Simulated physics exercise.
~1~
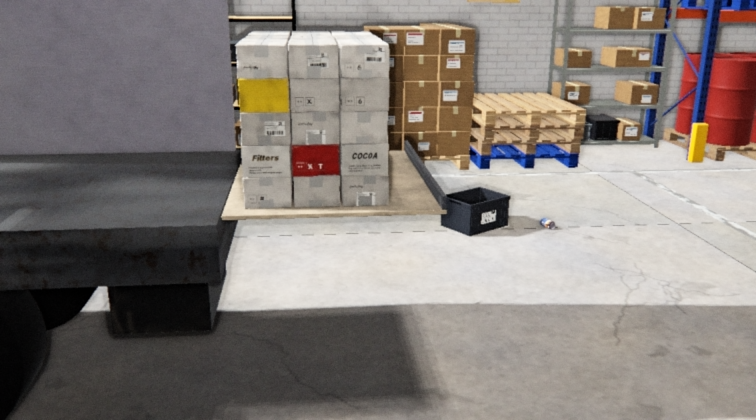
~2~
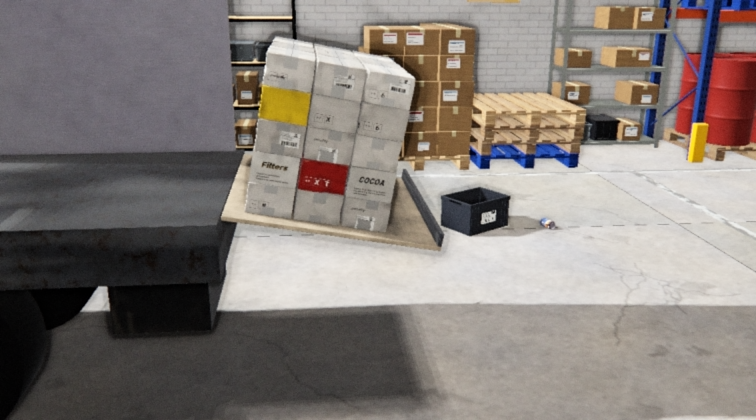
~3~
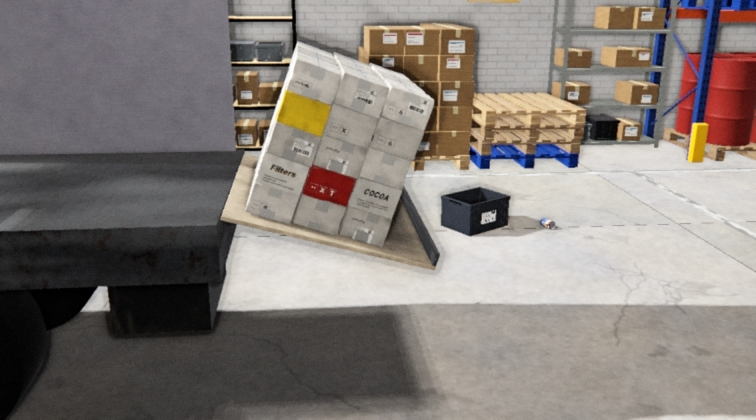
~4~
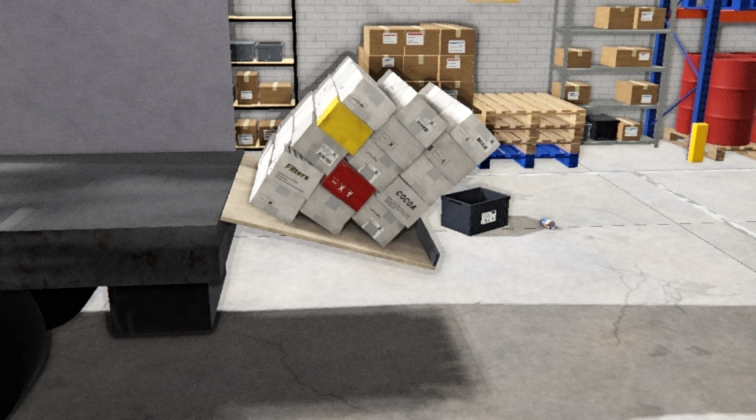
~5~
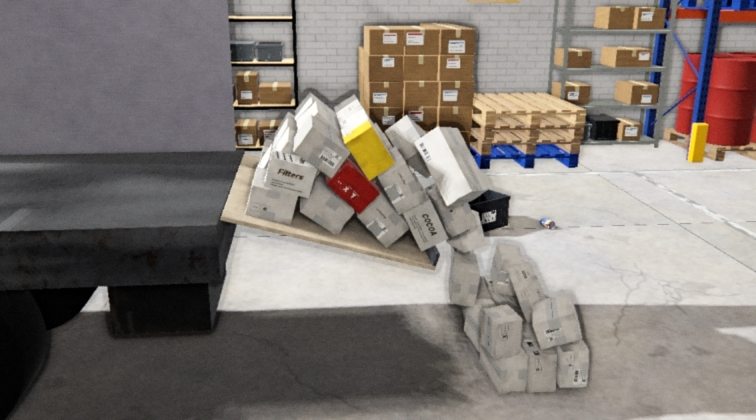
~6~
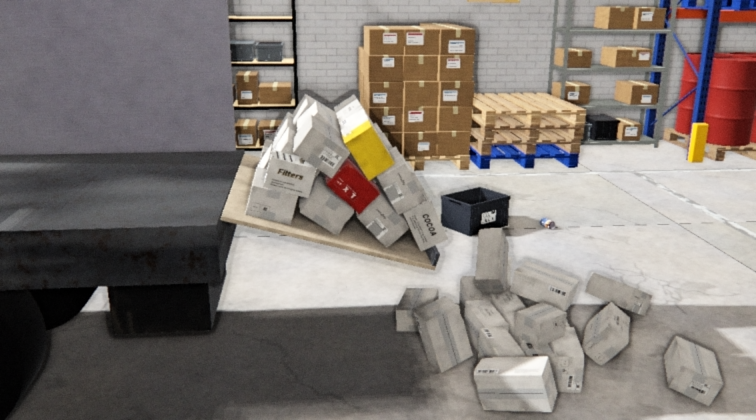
In a warehouse seen from the side by a still camera, the dark rear of a lorry fills the left, with a light wooden platform beside it. A stack of pale grey boxes stands on the platform, one yellow on its upper left and one red lower down, near a black crate. The platform's right edge sinks, and the whole stack leans right with it. Once the slope holds, the boxes slide apart and topple, several spilling past the edge. They scatter across the floor at the lower right, while the yellow and red boxes stay tilted in the heap on the platform.
